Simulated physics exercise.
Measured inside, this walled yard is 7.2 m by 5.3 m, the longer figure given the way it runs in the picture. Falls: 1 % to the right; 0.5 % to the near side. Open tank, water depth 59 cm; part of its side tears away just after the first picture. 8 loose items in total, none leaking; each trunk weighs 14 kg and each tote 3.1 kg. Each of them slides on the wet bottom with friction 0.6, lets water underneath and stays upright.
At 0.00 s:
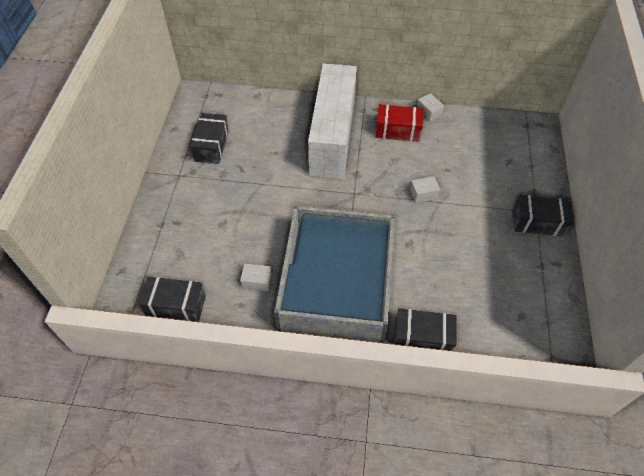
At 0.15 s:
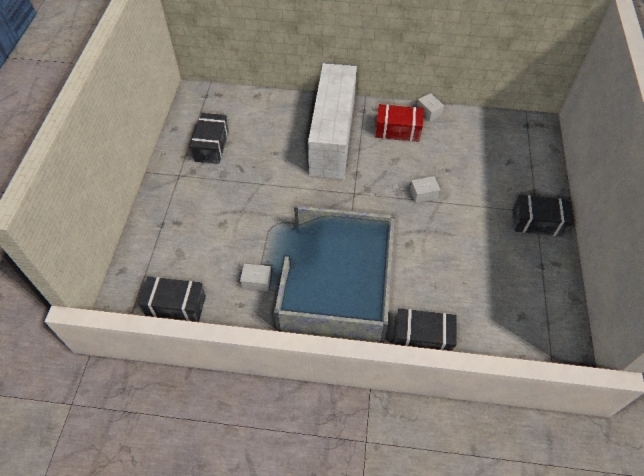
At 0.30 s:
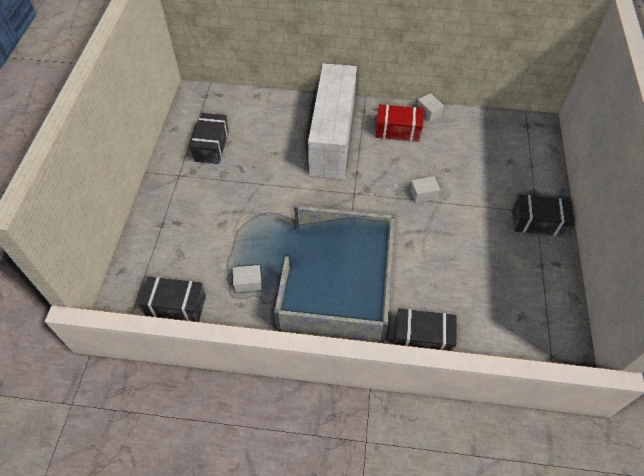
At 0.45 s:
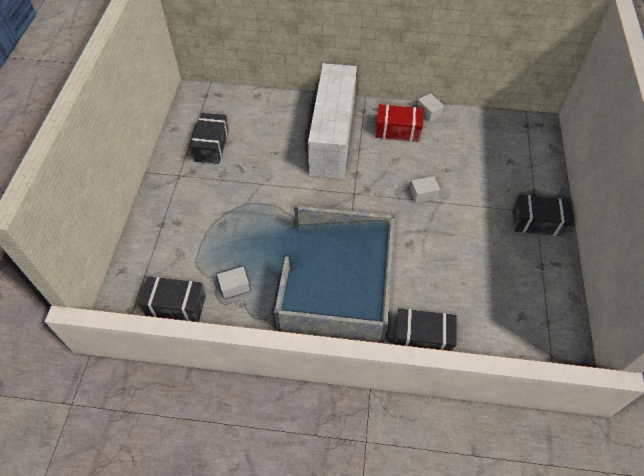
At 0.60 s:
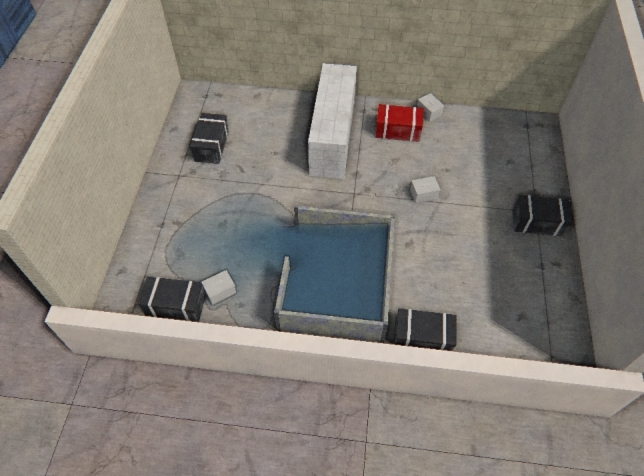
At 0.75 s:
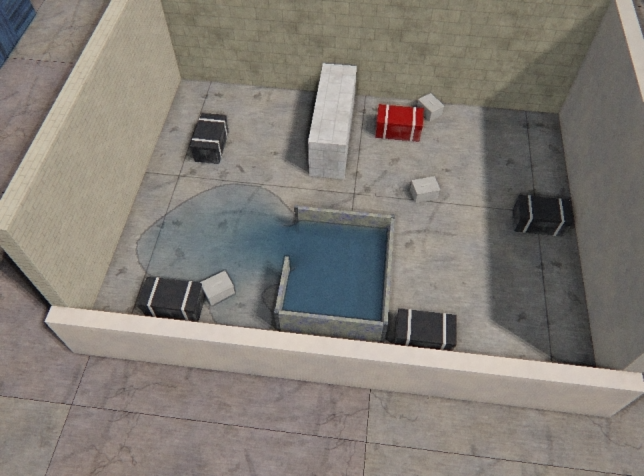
Water breaks out through the left side of an open tank in a walled yard and spreads leftward across the floor in a widening, thinning sheet. It pushes a small pale block left until the block rests against a dark trunk, while the red trunk and the other items stay still.
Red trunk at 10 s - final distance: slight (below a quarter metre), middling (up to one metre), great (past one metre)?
Slight.
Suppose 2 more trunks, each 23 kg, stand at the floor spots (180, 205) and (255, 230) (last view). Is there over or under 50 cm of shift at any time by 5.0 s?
Order kept: Exceeds it, exceeds it.
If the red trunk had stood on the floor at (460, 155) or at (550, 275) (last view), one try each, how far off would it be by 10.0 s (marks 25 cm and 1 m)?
Spot one - it barely budges; spot two - it barely budges.
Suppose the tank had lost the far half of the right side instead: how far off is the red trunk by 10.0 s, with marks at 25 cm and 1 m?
Outcome for the red trunk: It is borne far off.
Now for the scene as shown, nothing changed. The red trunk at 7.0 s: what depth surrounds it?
Close to 1 centimetres.
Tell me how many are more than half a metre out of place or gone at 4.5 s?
Count: 2.
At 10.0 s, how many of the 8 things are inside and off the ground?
Count: 3.
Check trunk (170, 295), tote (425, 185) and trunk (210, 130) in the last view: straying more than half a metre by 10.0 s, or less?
Beyond the limit, then within the limit, then beyond the limit.
After 2.0 s the red trunk is near (400, 115), 0.0 m from its start, aground; 0 afloat.
After 4.5 s the red trunk is near (400, 115), 0.0 m from its start, aground; 3 afloat.
After 7.0 s the red trunk is near (400, 115), 0.0 m from its start, aground; 3 afloat.
After 10.0 s the red trunk is near (400, 115), 0.0 m from its start, aground; 3 afloat.
